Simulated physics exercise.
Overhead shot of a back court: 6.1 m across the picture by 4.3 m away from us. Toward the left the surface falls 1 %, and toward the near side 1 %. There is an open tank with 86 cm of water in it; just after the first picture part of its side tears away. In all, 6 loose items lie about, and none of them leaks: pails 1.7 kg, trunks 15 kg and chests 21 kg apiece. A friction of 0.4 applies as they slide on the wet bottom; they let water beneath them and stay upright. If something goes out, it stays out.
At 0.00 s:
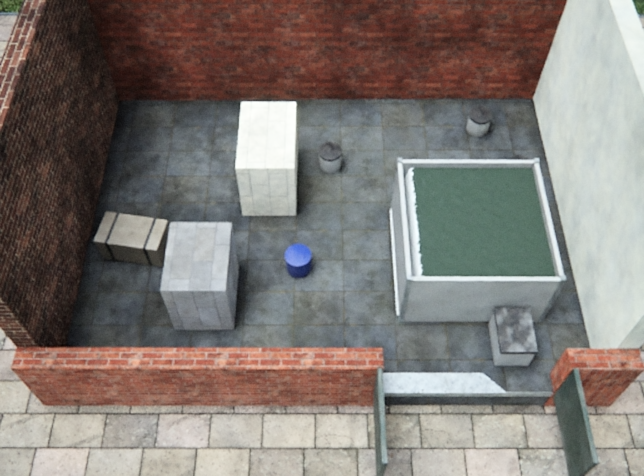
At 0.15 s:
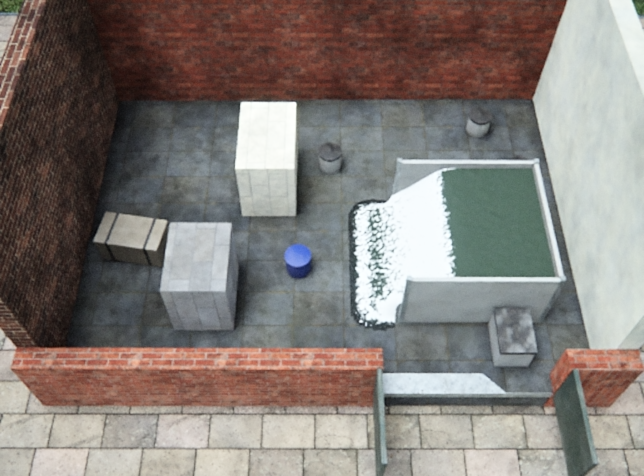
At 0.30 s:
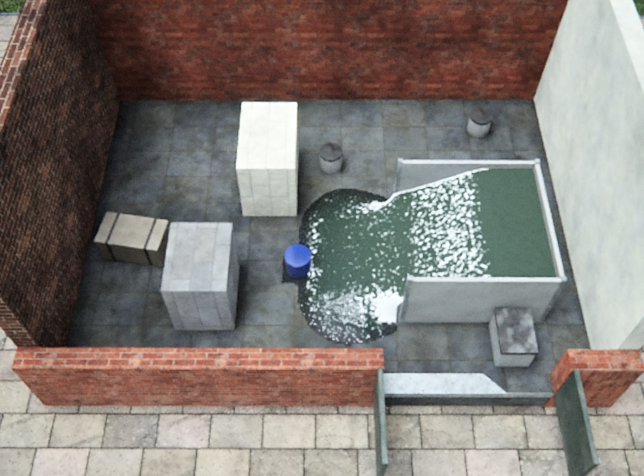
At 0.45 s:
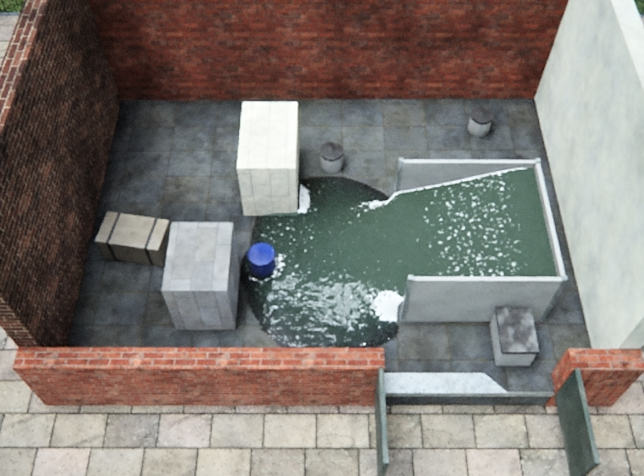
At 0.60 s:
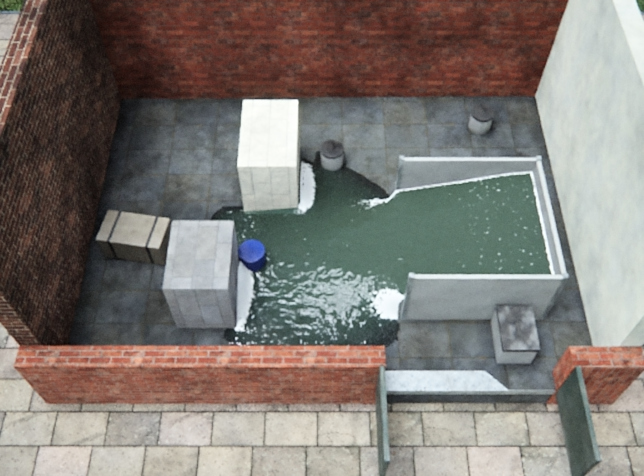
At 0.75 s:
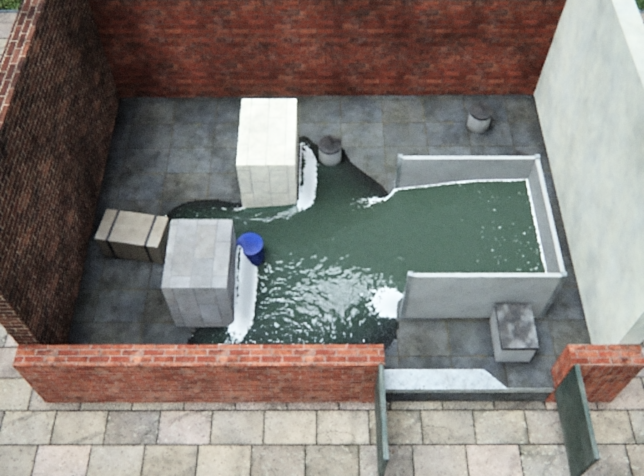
At the start, a walled court holds an open tank of dark green water, with pale blocks and a small blue pail on dry paving. The tank's left side opens and foaming water pours leftward across the floor. It carries the pail left and spreads around the tall blocks.
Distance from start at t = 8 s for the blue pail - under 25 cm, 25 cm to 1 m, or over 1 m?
It is left a long distance off.
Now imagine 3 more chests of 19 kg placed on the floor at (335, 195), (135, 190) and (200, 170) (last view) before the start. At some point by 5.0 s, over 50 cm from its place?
Taking them in order: Far enough, far enough and not far enough.
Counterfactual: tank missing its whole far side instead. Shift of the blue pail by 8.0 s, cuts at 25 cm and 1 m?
Outcome for the blue pail: Modest displacement.
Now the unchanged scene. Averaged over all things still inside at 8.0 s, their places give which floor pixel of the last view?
Around (436, 204).
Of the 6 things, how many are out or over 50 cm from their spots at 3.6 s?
The number I get is 4.
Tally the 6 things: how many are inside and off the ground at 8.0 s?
Total: 5.
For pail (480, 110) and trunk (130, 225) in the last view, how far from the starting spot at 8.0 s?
Lab note - net shifts in turn: 120 cm; 50 cm.
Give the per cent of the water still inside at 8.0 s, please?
Roughly 92 percent.
After 1.6 s the blue pail is near (147, 209), 2.0 m from its start, afloat; 0 of 6 are out; 1 afloat.
After 3.6 s the blue pail is near (124, 102), 3.4 m from its start, afloat; 0 of 6 are out; 3 afloat.
After 5.6 s the blue pail is near (202, 85), 3.0 m from its start, afloat; 0 of 6 are out; 5 afloat.
After 8.0 s the blue pail is near (391, 98), 2.8 m from its start, afloat; 0 of 6 are out; 5 afloat.
